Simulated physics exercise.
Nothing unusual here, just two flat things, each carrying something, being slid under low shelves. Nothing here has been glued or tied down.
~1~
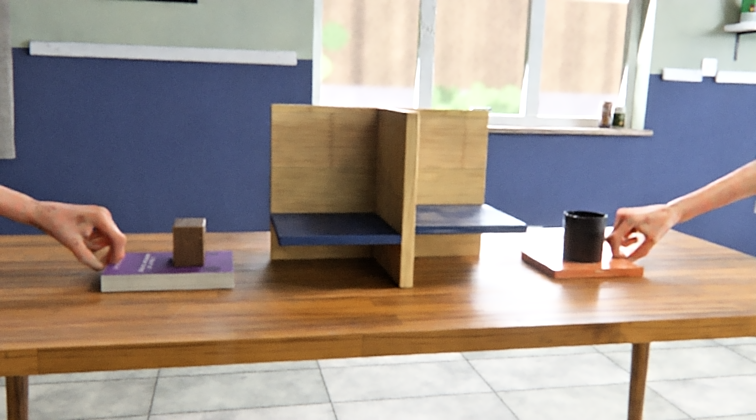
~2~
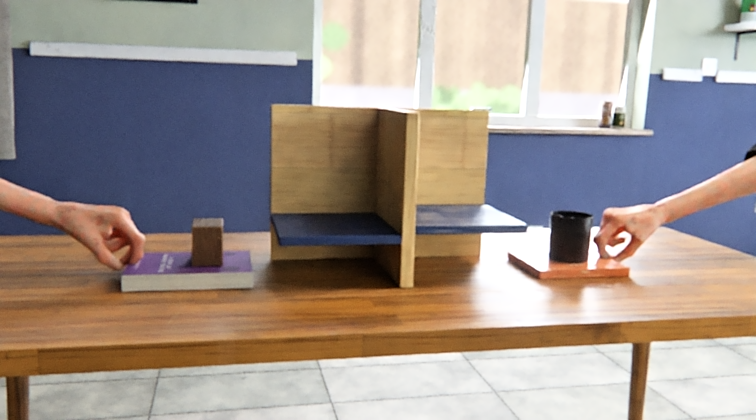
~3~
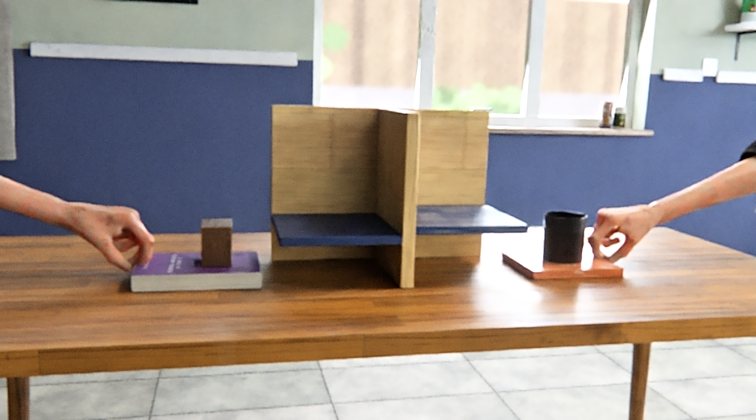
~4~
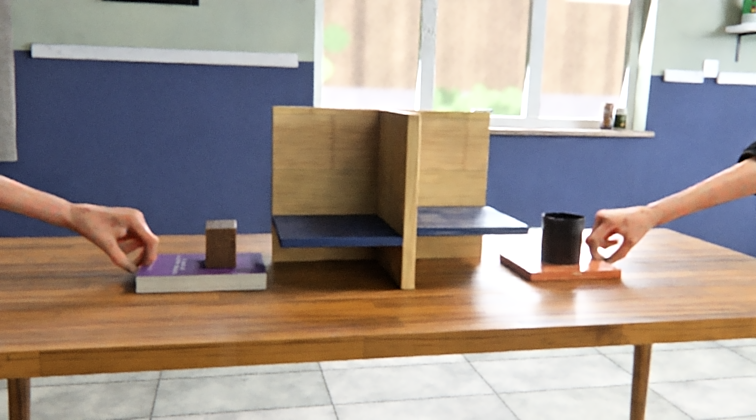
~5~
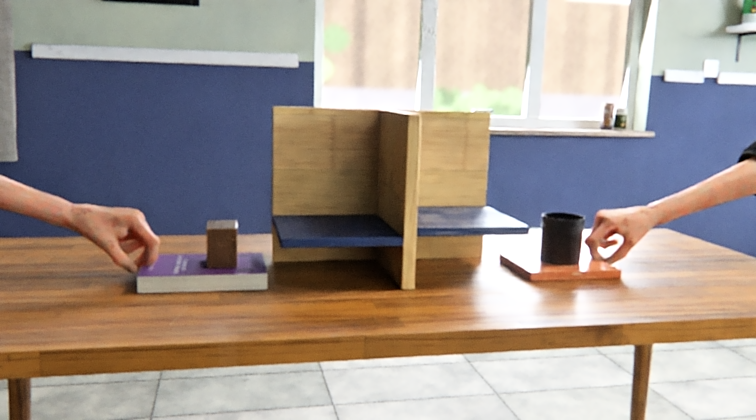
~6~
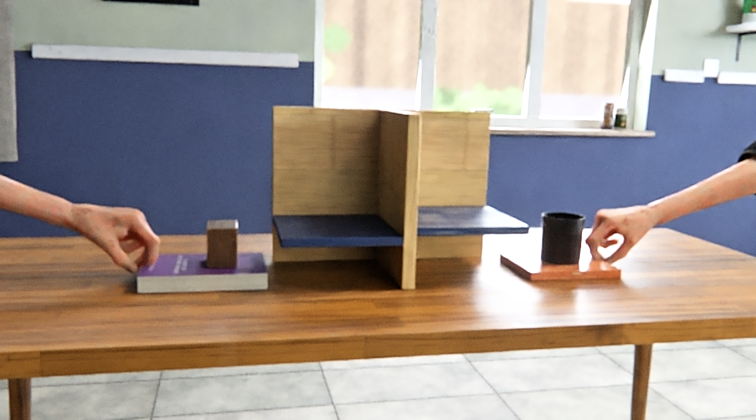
At first, two hands at either side of a wooden table hold a purple book carrying a brown block and a flat orange box carrying a black beaker. The hands slide both inward toward the low blue shelves in the middle, then the movement shrinks until almost nothing shifts.
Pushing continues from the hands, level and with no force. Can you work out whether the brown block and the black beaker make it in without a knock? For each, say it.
I reckon the brown block gets knocked, the black beaker gets knocked.
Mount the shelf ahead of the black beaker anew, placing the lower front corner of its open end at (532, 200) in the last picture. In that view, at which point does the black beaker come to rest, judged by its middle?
(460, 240) or so.
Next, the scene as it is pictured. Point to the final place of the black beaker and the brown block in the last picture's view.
First (520, 243), then (238, 264).
Then, 1.66 s past the last view, brown block pushed back on its carrier near (262, 243); black beaker leaning 7° off how it started near (524, 239).
Then, 2.52 s past the last view, brown block leaning 17° off how it started near (264, 243); black beaker leaning 19° off how it started near (521, 243).
Finally, the brown block strikes the shelf, near (238, 264); the black beaker strikes the shelf, near (521, 243).
